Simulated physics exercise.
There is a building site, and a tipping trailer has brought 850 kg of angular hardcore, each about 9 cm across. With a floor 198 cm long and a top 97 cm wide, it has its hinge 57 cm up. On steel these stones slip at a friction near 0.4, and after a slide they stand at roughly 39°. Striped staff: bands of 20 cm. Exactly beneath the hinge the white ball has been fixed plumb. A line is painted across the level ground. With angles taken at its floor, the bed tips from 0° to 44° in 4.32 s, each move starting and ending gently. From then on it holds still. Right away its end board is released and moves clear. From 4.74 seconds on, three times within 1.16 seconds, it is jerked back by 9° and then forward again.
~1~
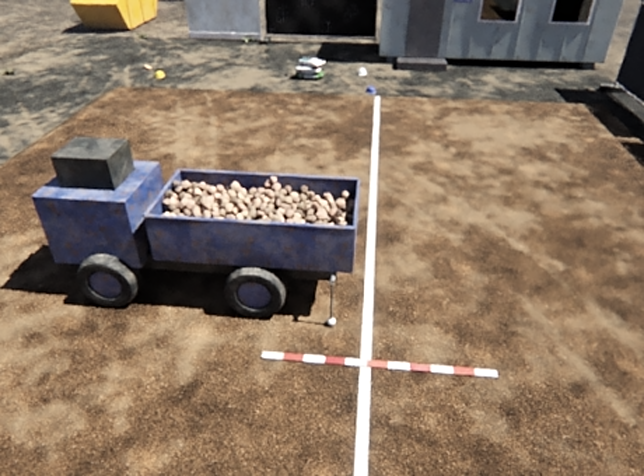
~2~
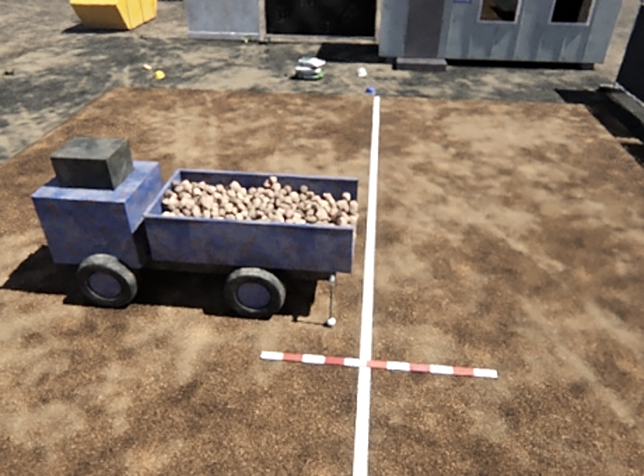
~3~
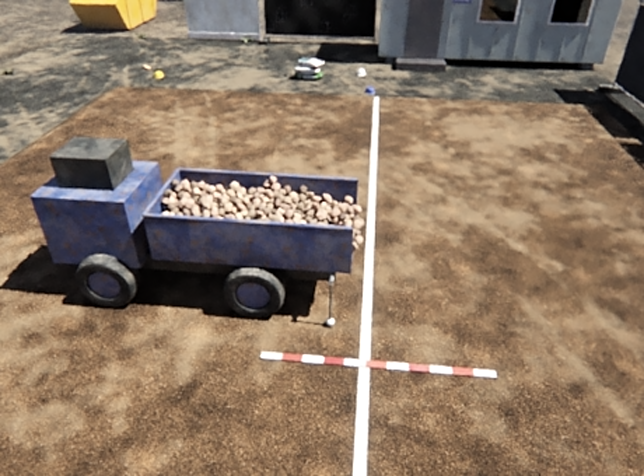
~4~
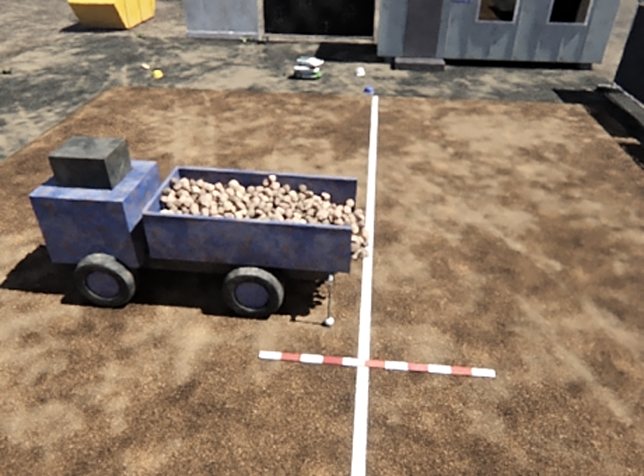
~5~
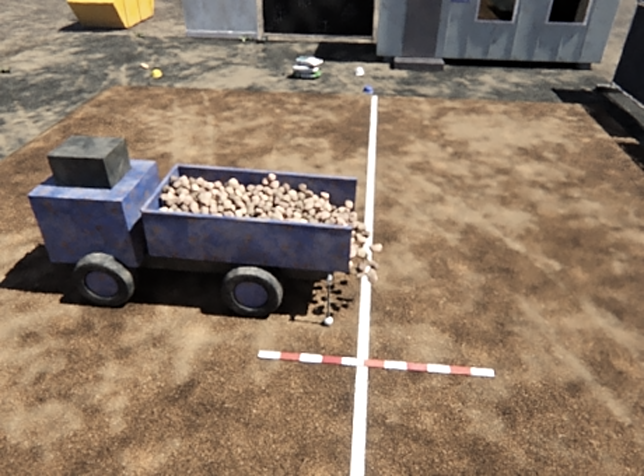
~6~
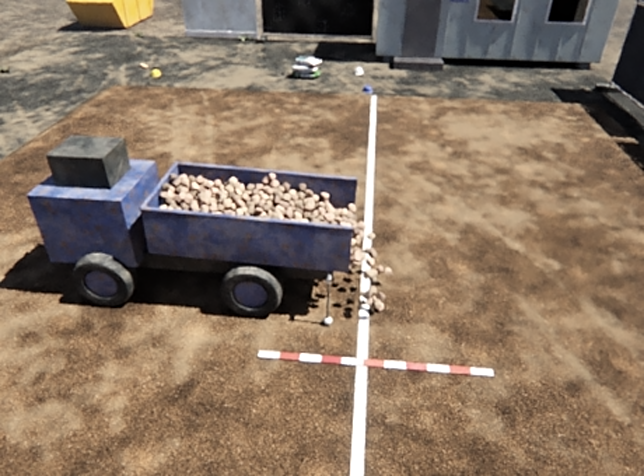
Building site with a blue tipping trailer standing almost level as pale stones trickle off its right end beside a white line.
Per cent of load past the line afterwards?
Roughly 70 percent.
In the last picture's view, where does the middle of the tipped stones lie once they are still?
Centre estimate: Around (386, 287).
A little later the floor is at 37°; 53 % in the bed, 13 % short of the line, 34 % past the line; the foremost stones are at (434, 300).
Then the floor is at 44°; 4 % in the bed, 24 % short of the line, 72 % past the line; the foremost stones are at (480, 292).
Later still the floor is at 44°; 0 % in the bed, 29 % short of the line, 71 % past the line; the foremost stones are at (481, 292).
In the end the floor is at 44°; 0 % in the bed, 29 % short of the line, 71 % past the line; the foremost stones are at (481, 292).
